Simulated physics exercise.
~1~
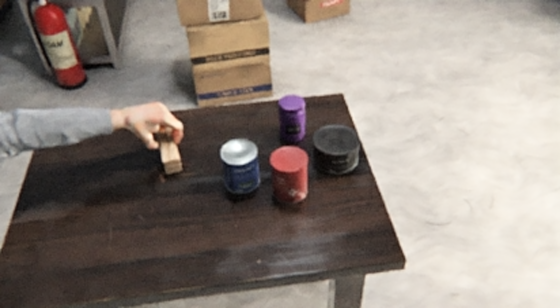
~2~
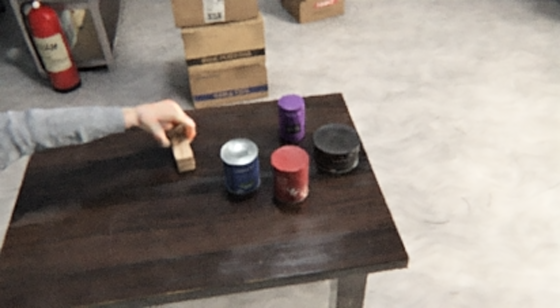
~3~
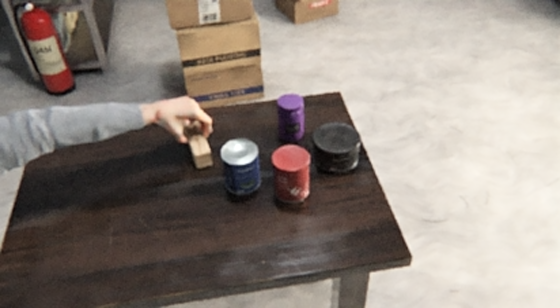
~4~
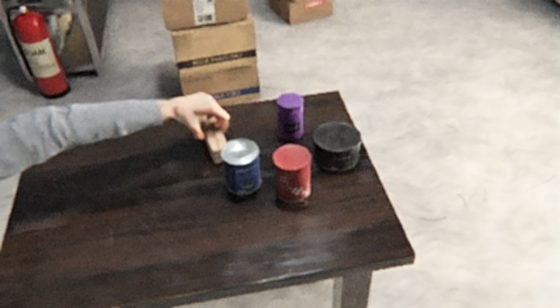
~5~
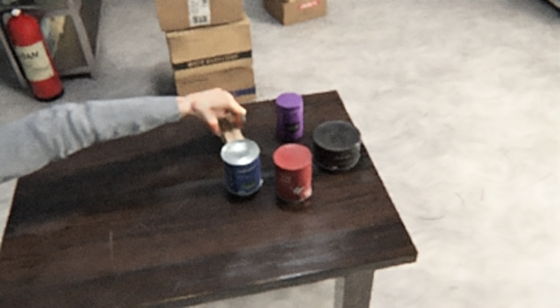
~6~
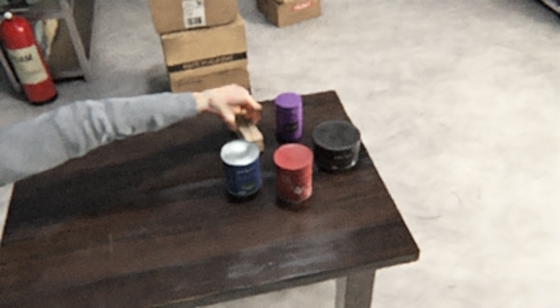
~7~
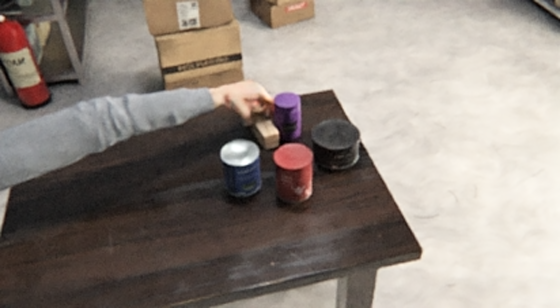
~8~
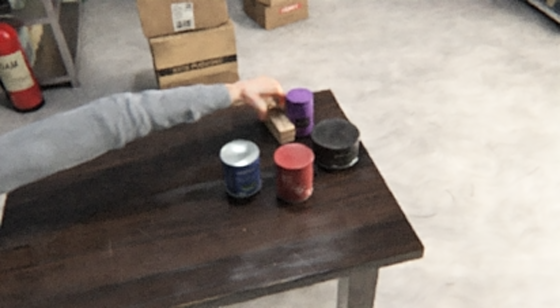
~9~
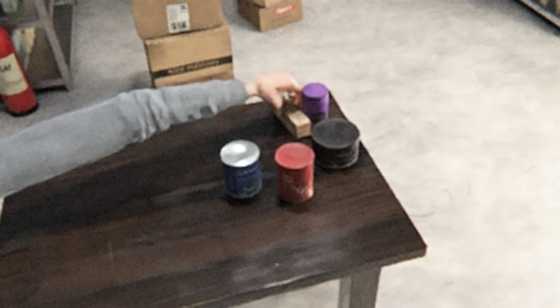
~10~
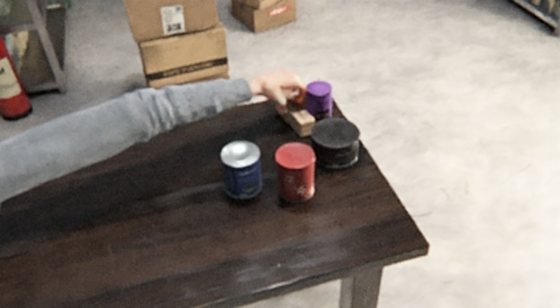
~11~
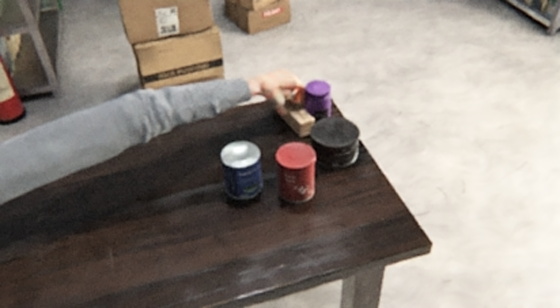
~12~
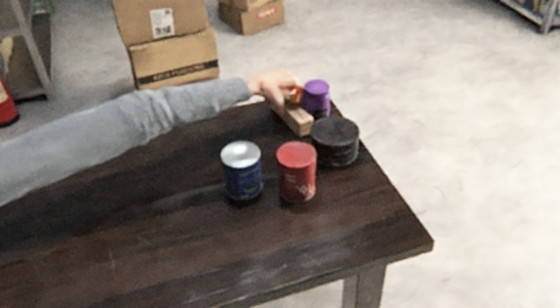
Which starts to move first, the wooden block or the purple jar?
The wooden block starts to move first, sliding across the table in the hand, and the purple jar only shifts later, once the block has reached it.
